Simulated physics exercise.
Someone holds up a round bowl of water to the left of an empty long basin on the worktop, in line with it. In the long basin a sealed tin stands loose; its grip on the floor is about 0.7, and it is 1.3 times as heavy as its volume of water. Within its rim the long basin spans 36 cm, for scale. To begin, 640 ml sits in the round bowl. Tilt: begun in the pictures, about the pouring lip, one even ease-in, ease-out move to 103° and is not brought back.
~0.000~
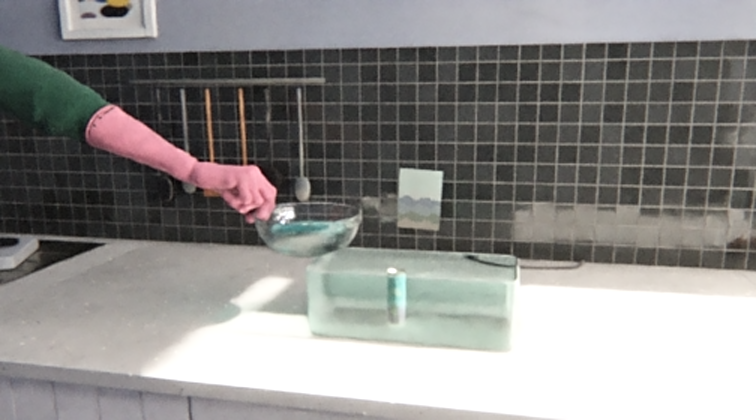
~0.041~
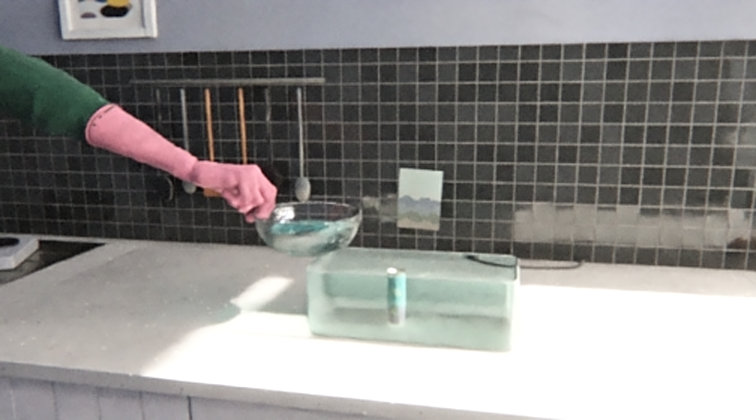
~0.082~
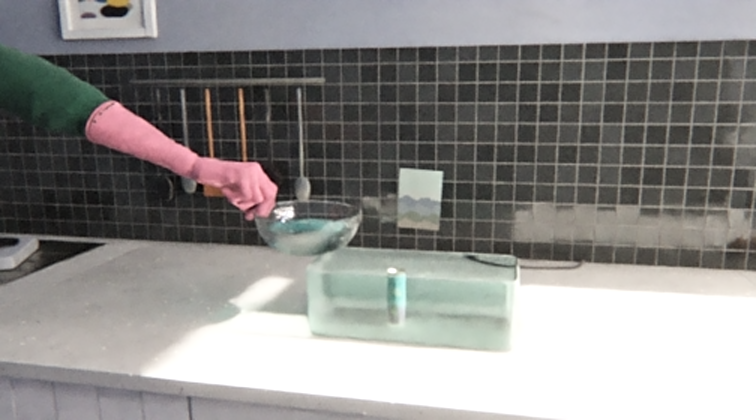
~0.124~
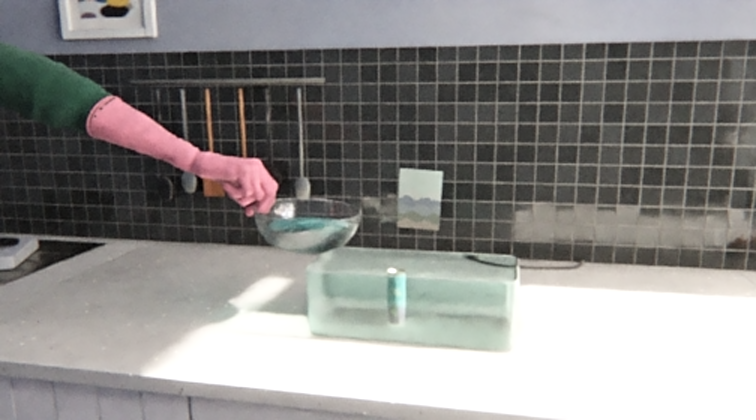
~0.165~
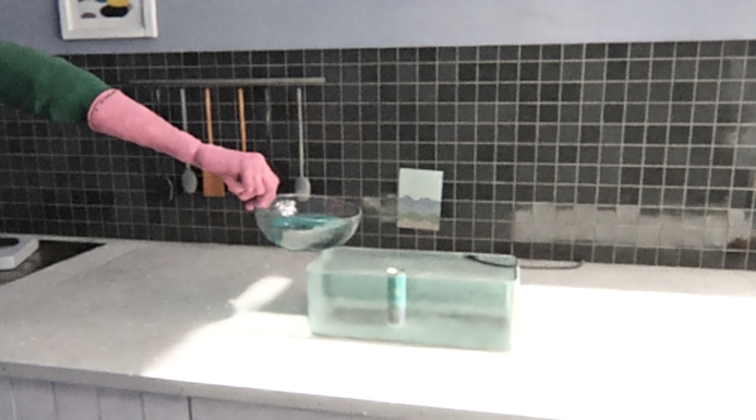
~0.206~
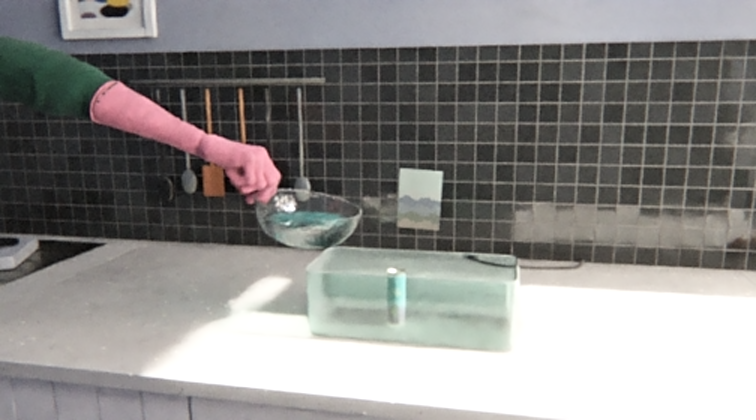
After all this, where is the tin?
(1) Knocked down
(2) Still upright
2, still upright.
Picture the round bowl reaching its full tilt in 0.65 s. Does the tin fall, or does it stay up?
Outcome - the tin stays erect.
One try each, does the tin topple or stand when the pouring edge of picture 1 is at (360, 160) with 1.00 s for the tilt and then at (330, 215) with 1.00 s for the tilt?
Trial 1 - tin stays standing; trial 2 - tin tips.
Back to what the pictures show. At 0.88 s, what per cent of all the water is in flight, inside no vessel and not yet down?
Roughly 10 %.
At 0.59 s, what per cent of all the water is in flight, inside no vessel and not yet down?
Near 40 per cent at that moment.
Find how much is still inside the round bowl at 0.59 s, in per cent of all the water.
Roughly 56 percent.
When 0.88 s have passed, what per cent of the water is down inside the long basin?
Looks like about 88 % of the whole amount.
By 0.59 s the tilt is 66° and 55 per cent is still to pour; the tin stands where it began.
By 0.88 s the tilt is 99° and 2 per cent is still to pour; the tin stands where it began.
By 1.18 s the tilt is 103° and 0 per cent is still to pour; the tin stands where it began.
By 1.50 s the tilt is 103° and 0 per cent is still to pour; the tin stands where it began.
At rest the tin stands where it began.
